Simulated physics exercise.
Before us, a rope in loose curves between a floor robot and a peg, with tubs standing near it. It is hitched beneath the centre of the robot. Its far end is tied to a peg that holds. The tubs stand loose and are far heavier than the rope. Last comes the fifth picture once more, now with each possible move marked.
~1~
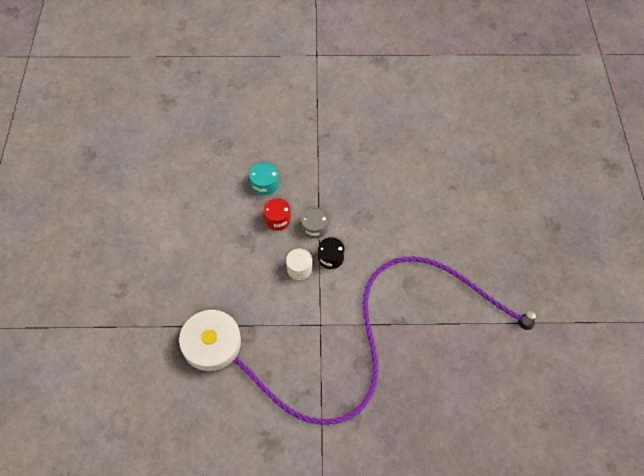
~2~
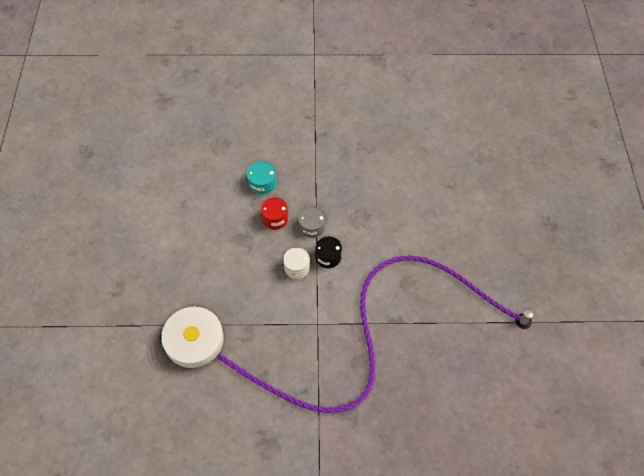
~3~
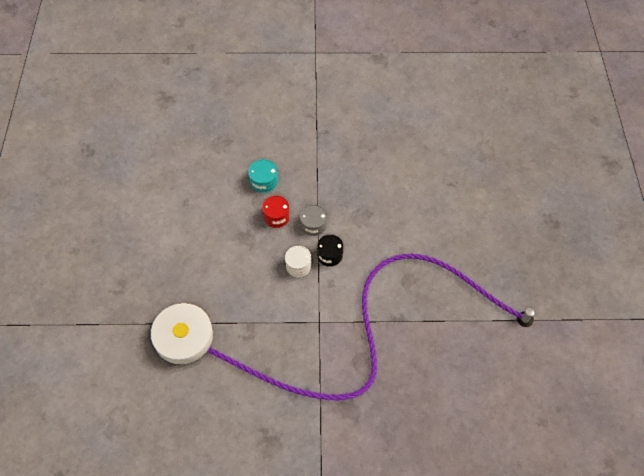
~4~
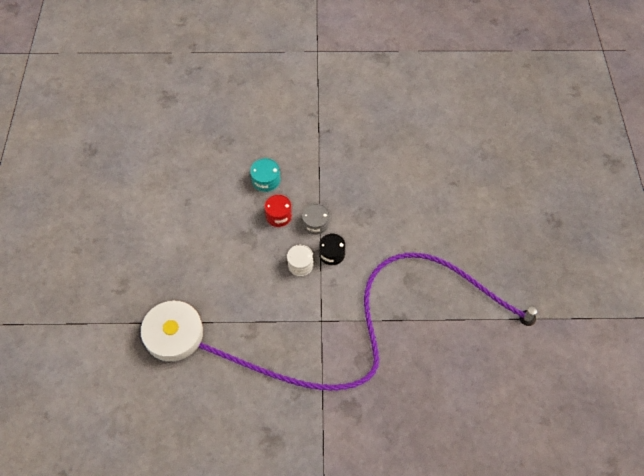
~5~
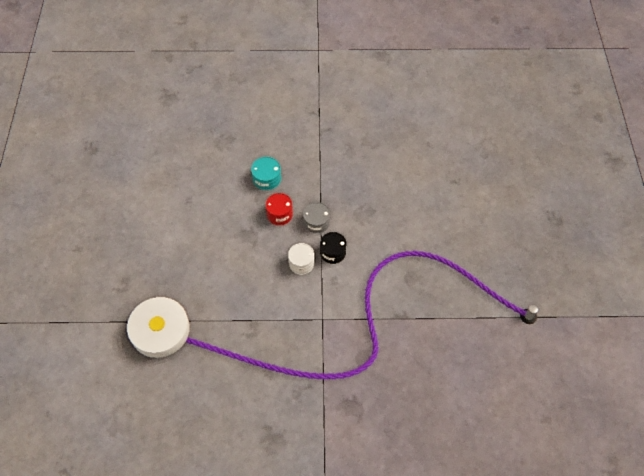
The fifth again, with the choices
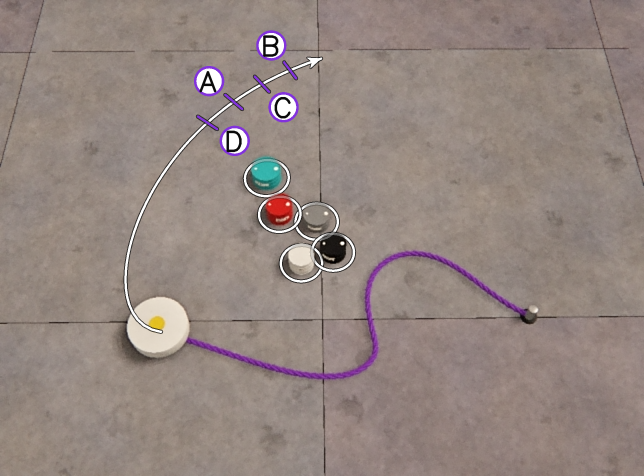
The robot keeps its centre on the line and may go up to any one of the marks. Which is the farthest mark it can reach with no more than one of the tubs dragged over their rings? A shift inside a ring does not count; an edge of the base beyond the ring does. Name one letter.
It should halt at C.
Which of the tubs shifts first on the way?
White.
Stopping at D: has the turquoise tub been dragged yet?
By then, no.
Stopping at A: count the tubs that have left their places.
By then, none.
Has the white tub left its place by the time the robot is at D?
No.
On the marked copy, A at (234, 102); B at (290, 70); C at (262, 84); D at (207, 123); the route from (161, 332) via (175, 157) to (321, 59).
With C. Early on, robot (132, 227).
Further on, robot (190, 133).
At the end, robot (261, 78); white tub (308, 247); one over the rings.
As for the rest, A is within the limit but short; B has three over the rings; D is within the limit but short.
